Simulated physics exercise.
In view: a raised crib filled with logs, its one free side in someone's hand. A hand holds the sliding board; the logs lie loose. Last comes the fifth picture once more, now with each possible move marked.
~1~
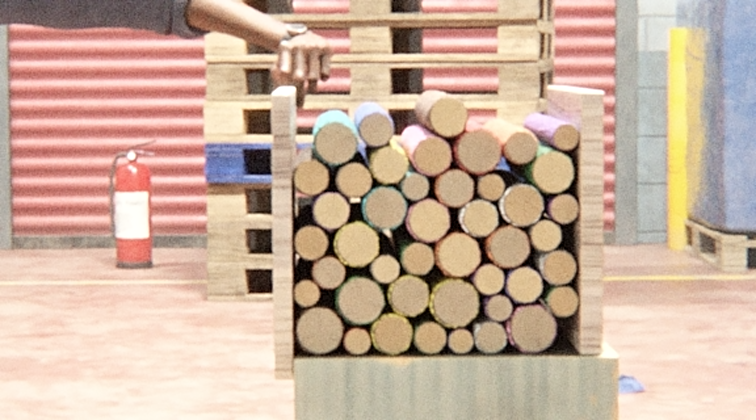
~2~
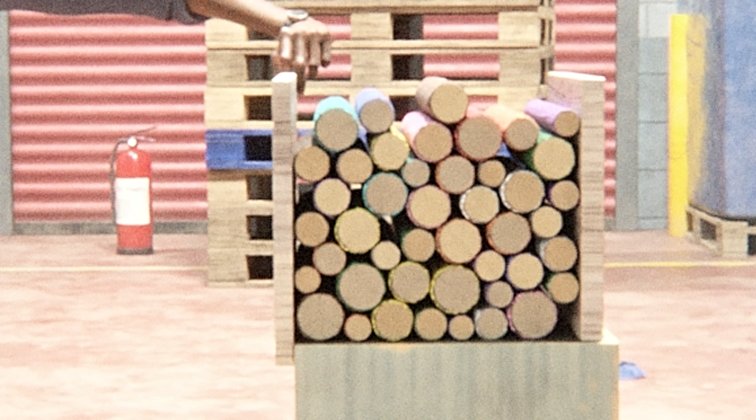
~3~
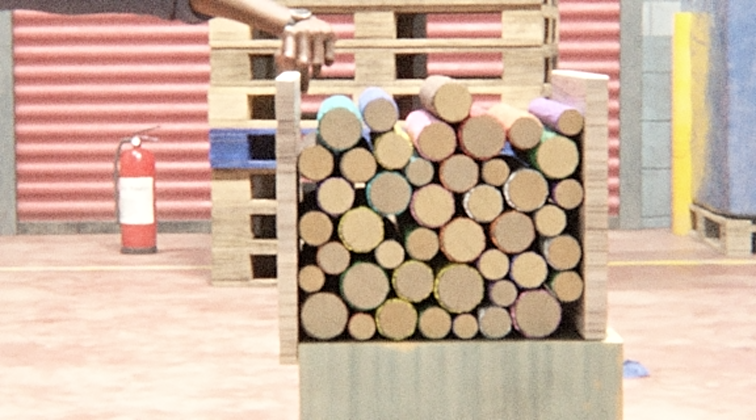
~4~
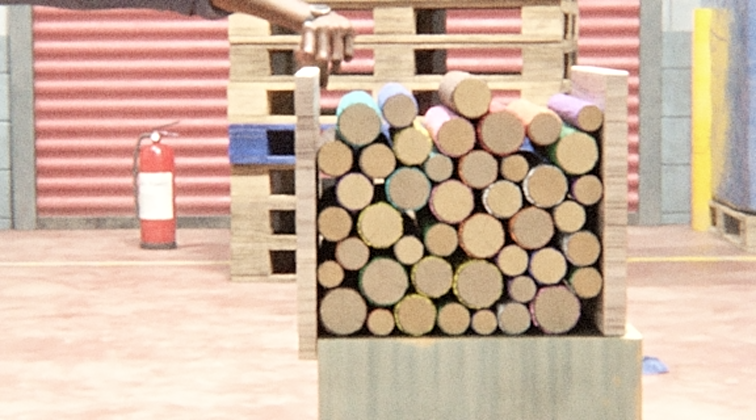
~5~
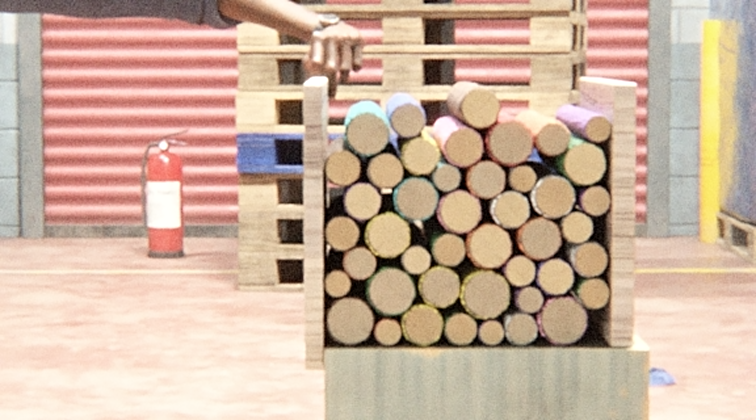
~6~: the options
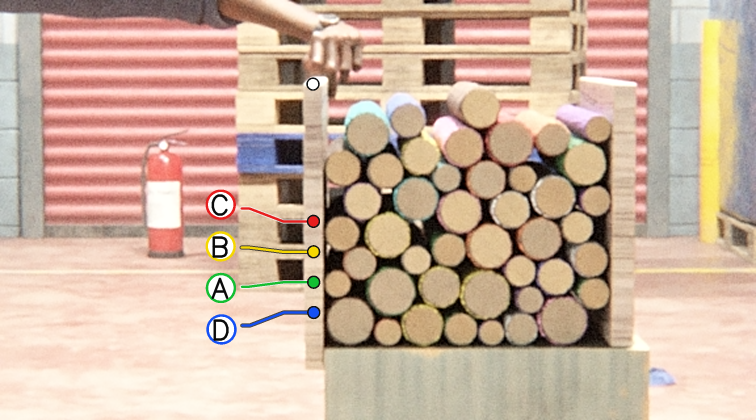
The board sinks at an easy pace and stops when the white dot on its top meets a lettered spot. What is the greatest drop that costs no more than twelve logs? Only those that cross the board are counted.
Down to A.
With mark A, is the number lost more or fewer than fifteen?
At A, fewer than fifteen.
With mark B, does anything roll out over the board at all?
At B: Yes.
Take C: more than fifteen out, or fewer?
It loses fewer than fifteen.
On the marked copy, A at (314, 282); B at (314, 251); C at (313, 221); D at (314, 312); the white dot at (313, 84).
Following A. Soon after the start, top of the board (323, 176).
Later, top of the board (324, 278).
In the end, top of the board (324, 281), about nine out over the board.
As for the rest, B two out over the board; C one out over the board; D thirteen out over the board.
